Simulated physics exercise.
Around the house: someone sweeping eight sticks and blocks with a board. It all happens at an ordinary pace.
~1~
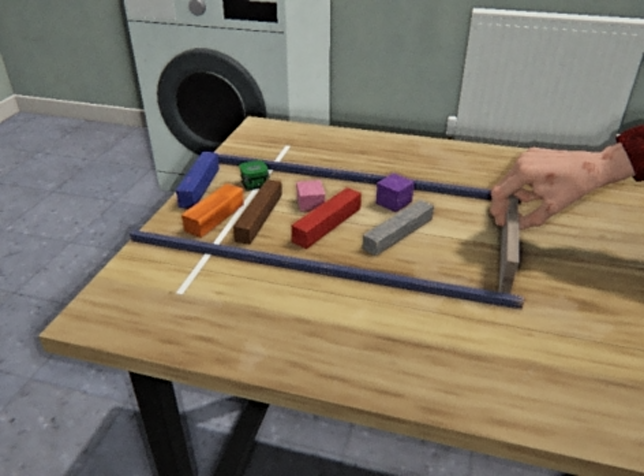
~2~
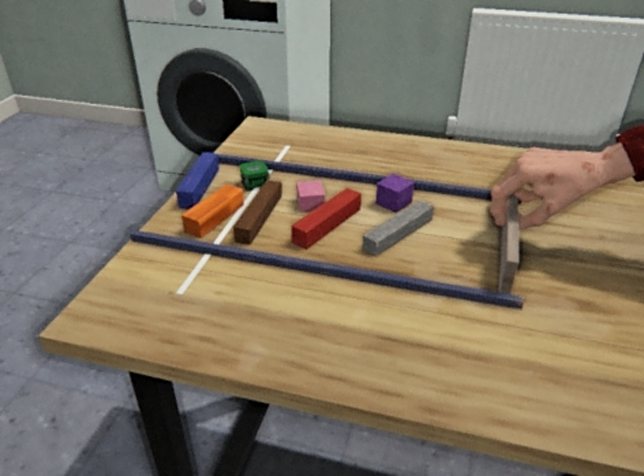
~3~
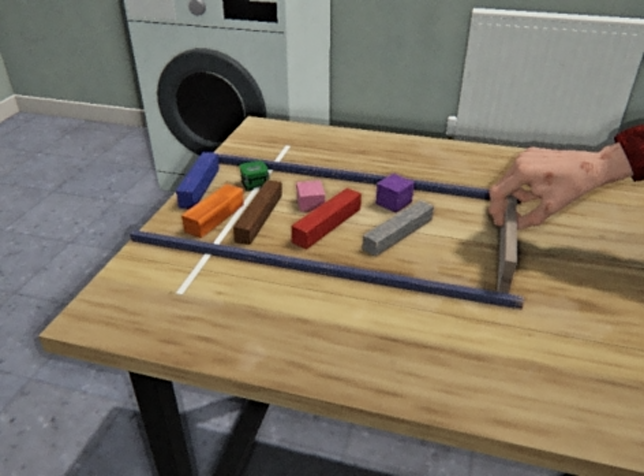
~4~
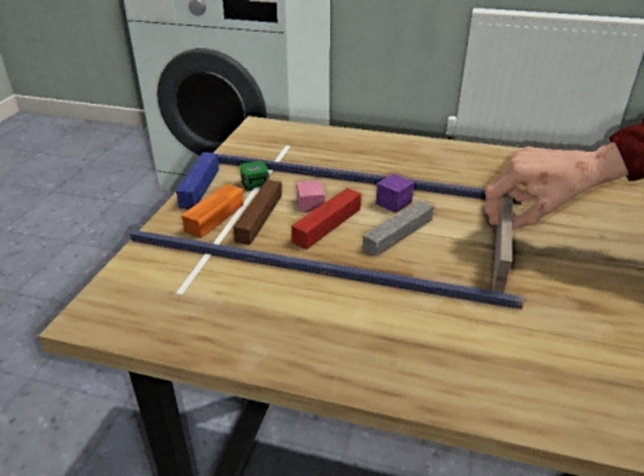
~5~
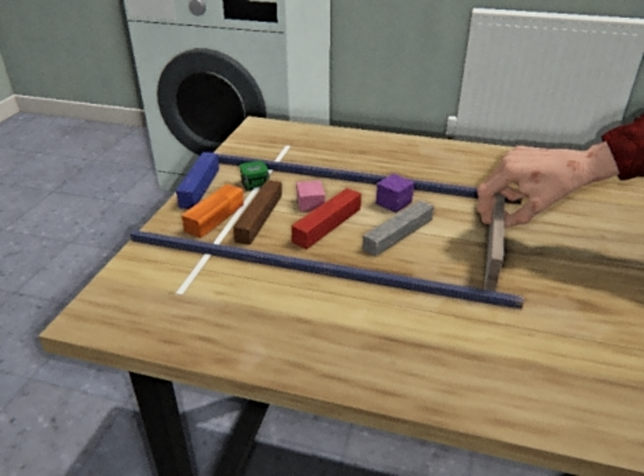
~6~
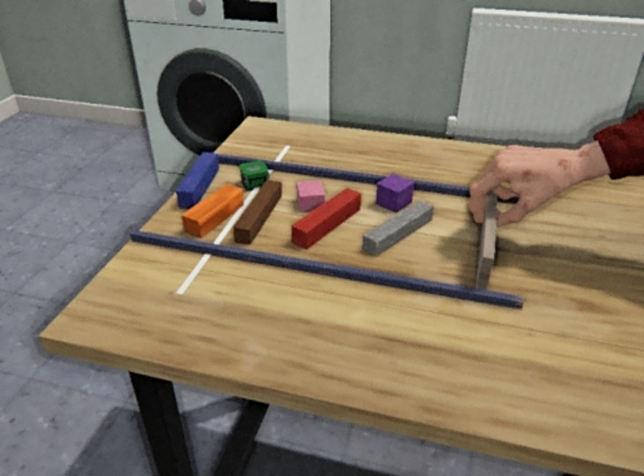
In the video, a hand holds a board upright between two dark rails on a wooden table and slides it slightly left, while the eight colourful sticks and blocks lying near a white strip stay still.
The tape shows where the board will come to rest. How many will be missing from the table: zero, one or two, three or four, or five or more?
In the end the number that fall off is one or two.
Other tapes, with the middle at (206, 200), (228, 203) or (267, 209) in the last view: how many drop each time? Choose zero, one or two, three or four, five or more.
Taking them in turn, at least five; 1 or 2; zero.
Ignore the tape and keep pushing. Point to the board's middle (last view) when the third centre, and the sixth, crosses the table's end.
Its middle is around (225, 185) and later (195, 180).
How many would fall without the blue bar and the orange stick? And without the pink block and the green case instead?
The counts: 0 and 0.
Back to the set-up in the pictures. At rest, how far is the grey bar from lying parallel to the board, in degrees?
Roughly 0° out of line.
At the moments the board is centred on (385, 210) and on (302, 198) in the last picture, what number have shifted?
The counts are 2 and 7.
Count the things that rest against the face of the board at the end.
It touches 2.
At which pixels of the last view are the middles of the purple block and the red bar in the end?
The purple block at (253, 166), the red bar at (216, 200).
Soon after, none off yet; blue bar at rest near (199, 179); orange stick at rest near (214, 210); green case at rest near (254, 176).
In the end, the number that fall off is one or two; gone, blue bar.
